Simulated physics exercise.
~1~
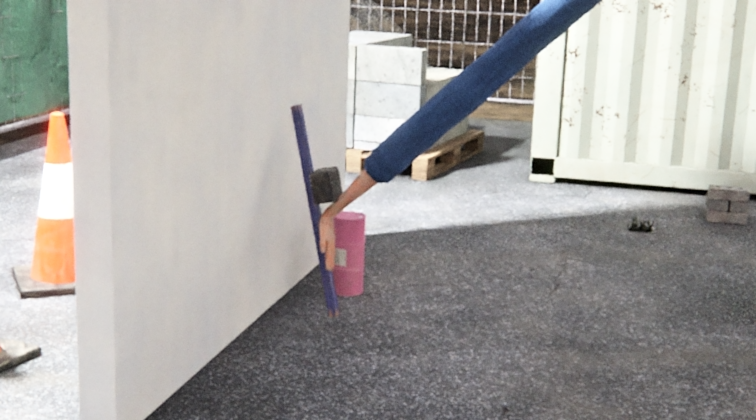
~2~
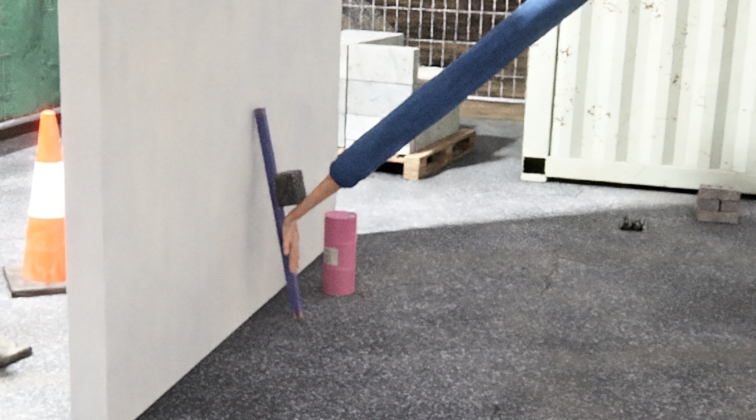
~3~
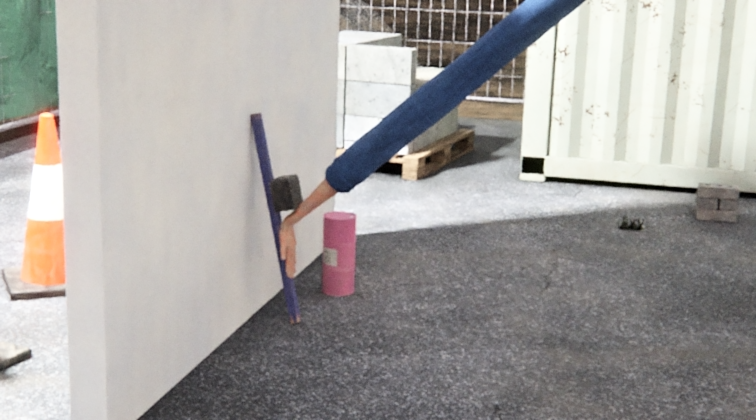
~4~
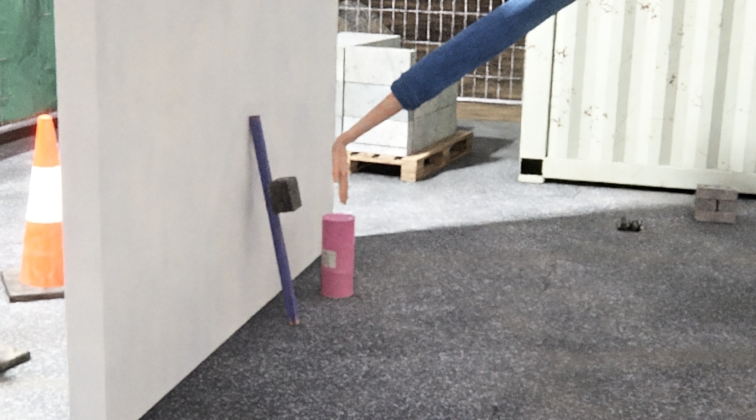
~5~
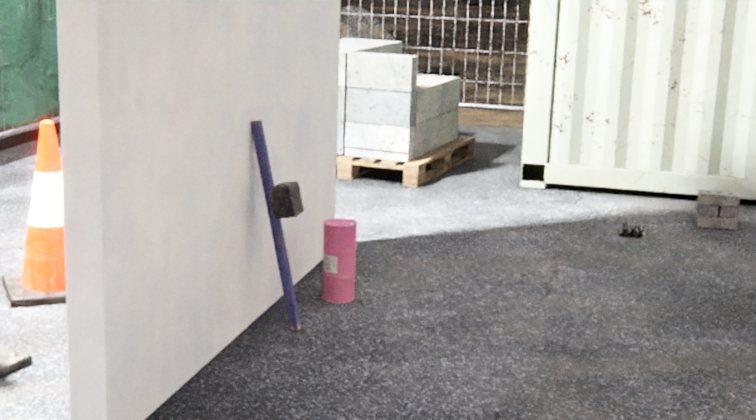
An arm in a blue sleeve reaches down from the upper right across a paved yard, seen from a slightly swaying viewpoint, and holds a blue pole against a bare pale wall. A dark block sits beside the pole, a pink canister stands on the floor to its right, and an orange and white cone is at the far left. The hand shifts the pole a little to the left and keeps it leaning. Then it lets go and draws back out of view. The pole stays leaning on the wall, and the canister remains standing.
